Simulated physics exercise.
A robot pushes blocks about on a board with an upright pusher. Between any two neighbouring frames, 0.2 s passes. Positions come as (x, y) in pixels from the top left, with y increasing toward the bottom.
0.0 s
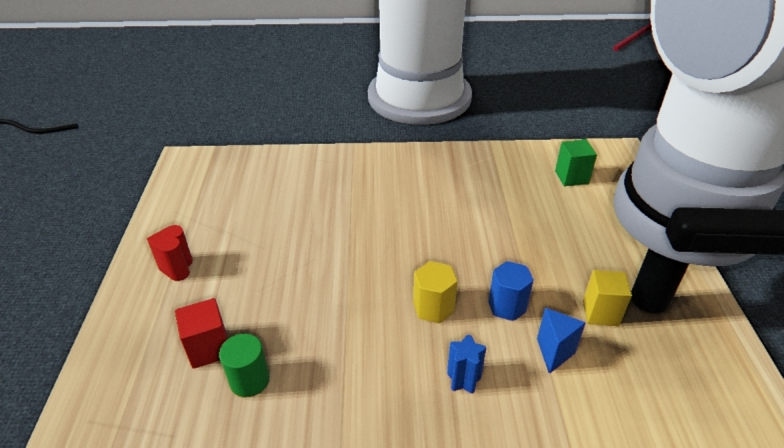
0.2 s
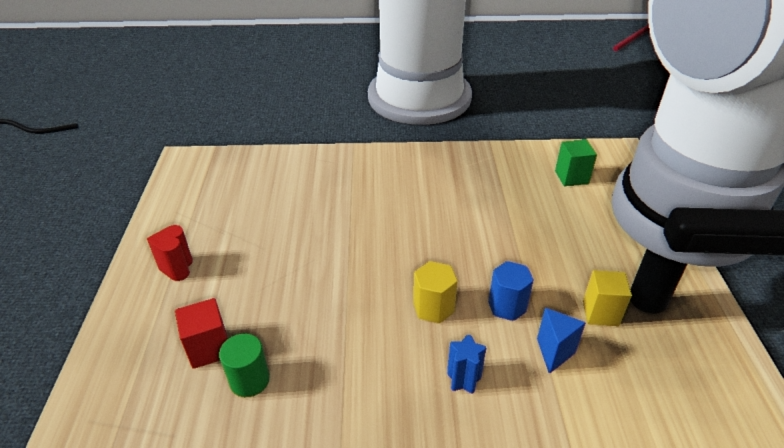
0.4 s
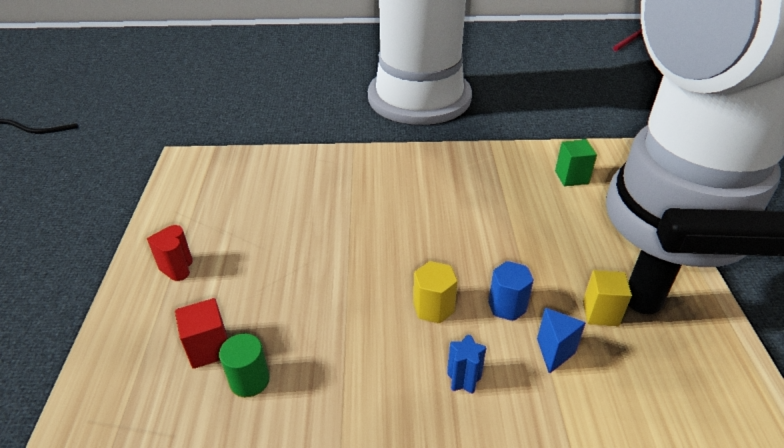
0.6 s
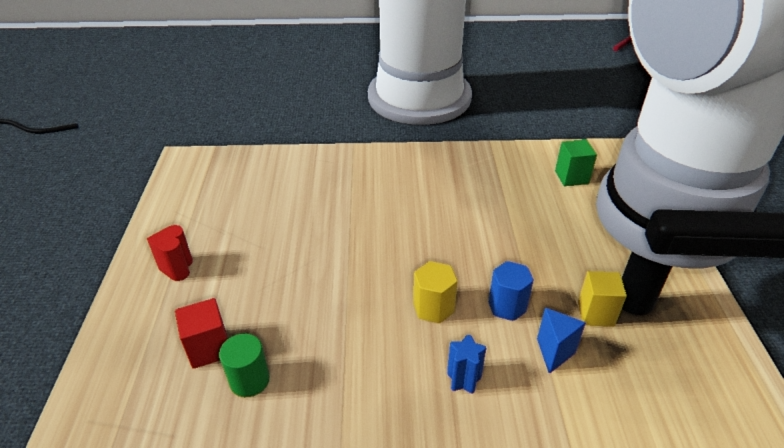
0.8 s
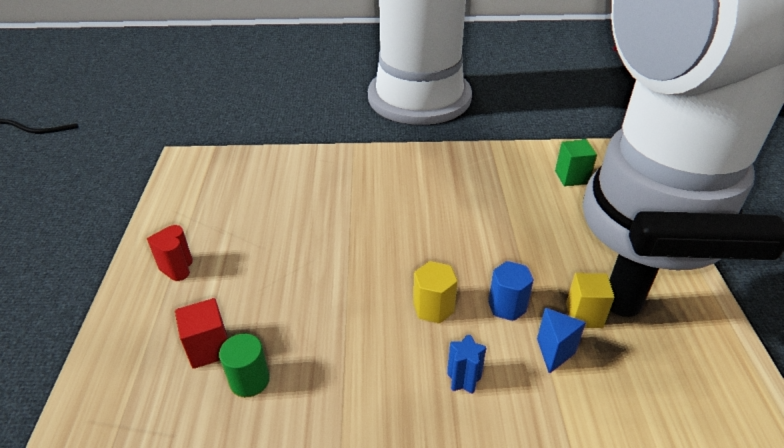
A robot arm moves left and nudges the yellow block slightly across the wooden board.
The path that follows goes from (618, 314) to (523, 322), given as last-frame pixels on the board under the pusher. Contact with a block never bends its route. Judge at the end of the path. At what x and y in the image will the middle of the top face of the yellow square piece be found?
Its top middle will sit at (495, 295).
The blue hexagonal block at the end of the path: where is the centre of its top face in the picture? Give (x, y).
The answer is (470, 269).
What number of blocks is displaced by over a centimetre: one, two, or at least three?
Two blocks move more than 1 cm.
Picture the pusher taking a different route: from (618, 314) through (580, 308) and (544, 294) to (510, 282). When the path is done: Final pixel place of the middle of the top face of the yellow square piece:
I predict (542, 287).
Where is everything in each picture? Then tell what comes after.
Lower end of the pusher at (649, 300), tops of blocks, blue hexagonal block at (514, 275), blue triangular block at (563, 324), yellow square piece at (612, 282), in the first frame.
Pusher at (648, 300), blocks as before, in the second frame.
Pusher at (643, 301), blocks as before, in the third frame.
Pusher at (634, 302), yellow square piece at (607, 283), in the fourth frame.
Pusher at (622, 303), blue hexagonal block at (514, 275), blue triangular block at (563, 324), yellow square piece at (595, 284), in the fifth frame.
The first path, step by step. Halfway along, pusher at (574, 308); blue hexagonal block at (505, 274); yellow square piece at (544, 289).
At the end, pusher at (526, 311); blue hexagonal block at (470, 269), turned 65° clockwise; blue triangular block not moved; yellow square piece at (495, 295).
